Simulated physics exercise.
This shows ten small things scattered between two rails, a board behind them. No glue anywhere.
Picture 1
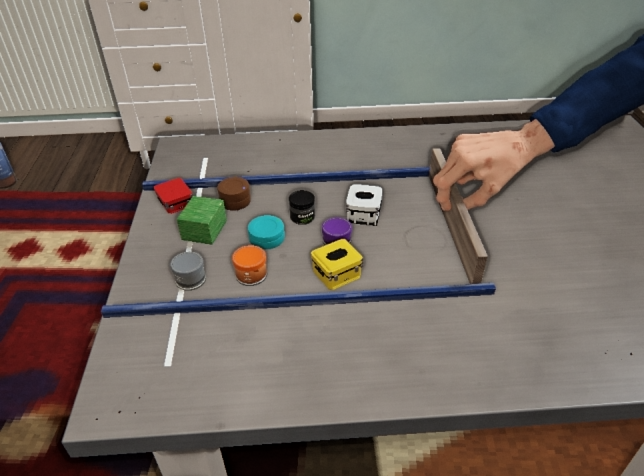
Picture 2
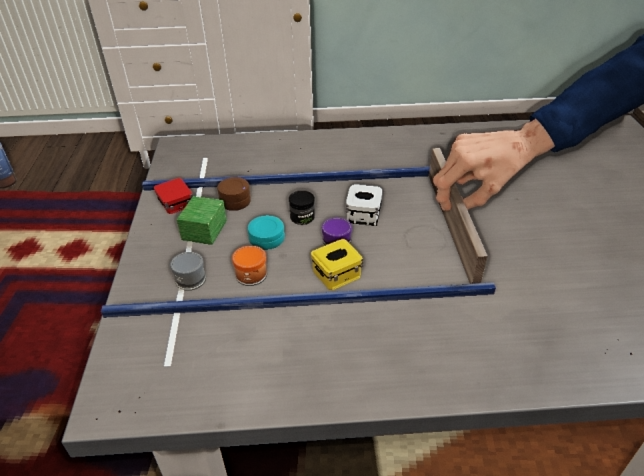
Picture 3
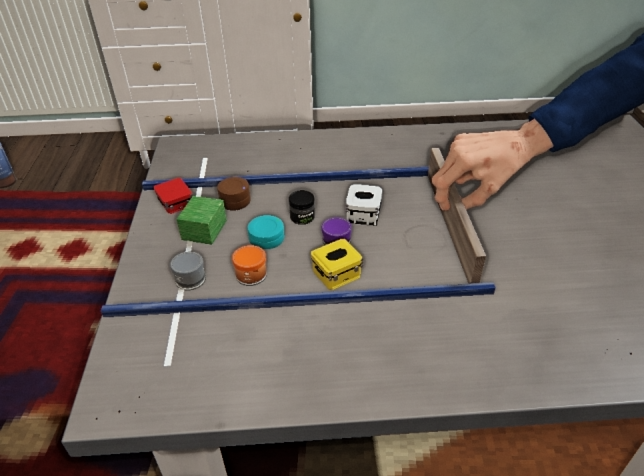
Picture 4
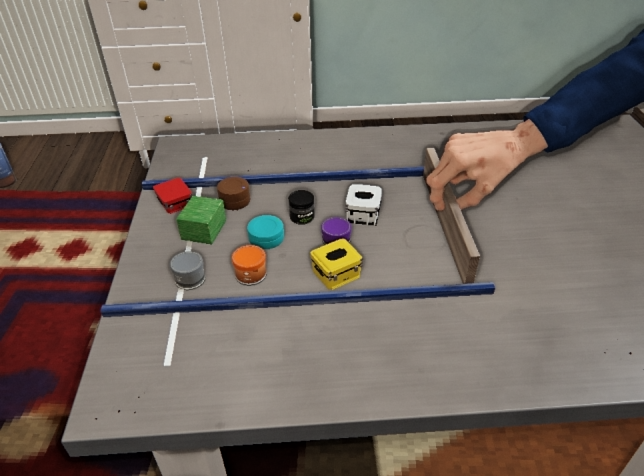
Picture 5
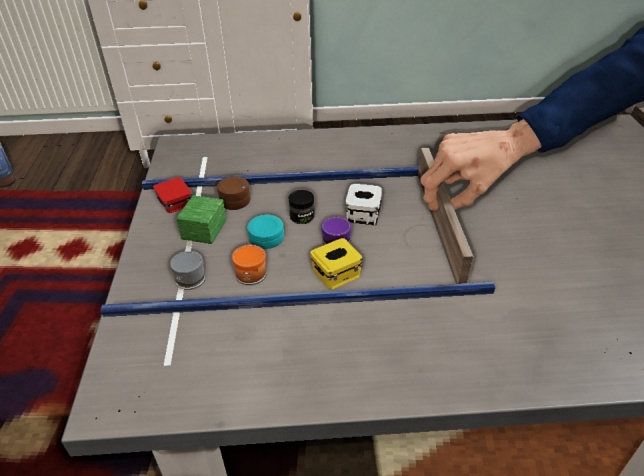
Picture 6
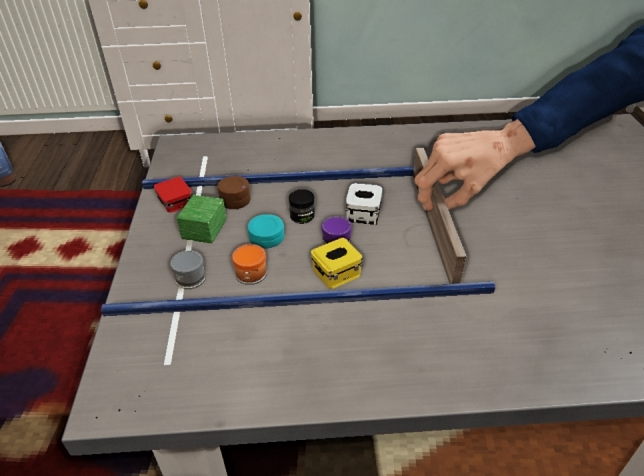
A hand slides an upright board slightly left between two rails toward ten small objects.
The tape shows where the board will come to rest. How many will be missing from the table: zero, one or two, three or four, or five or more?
Outcome: The number that fall off is one or two.
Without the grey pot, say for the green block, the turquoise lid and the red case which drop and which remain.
The green block tumbles off; the turquoise lid does not fall; the red case holds on.
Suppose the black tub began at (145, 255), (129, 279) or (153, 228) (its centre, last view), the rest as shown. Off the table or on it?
In that order, it holds on; tumbles off; tumbles off.
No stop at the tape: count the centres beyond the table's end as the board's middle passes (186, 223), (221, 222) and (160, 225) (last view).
The counts: 2, 0 and 6.
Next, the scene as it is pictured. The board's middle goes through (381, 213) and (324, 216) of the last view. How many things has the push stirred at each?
The counts are 1 and 4.
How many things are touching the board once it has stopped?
It touches 4.
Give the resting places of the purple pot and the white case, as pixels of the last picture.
First (173, 244), then (176, 215).
Soon after, none off yet; red case at rest near (174, 196); grey pot at rest near (189, 270); green block at rest near (202, 219).
Then, none off yet; red case at rest near (174, 196); grey pot moved about its own width near (142, 273); green block moved about its own width near (157, 219).
By the end, the number that fall off is one or two; fallen, green block and grey pot.
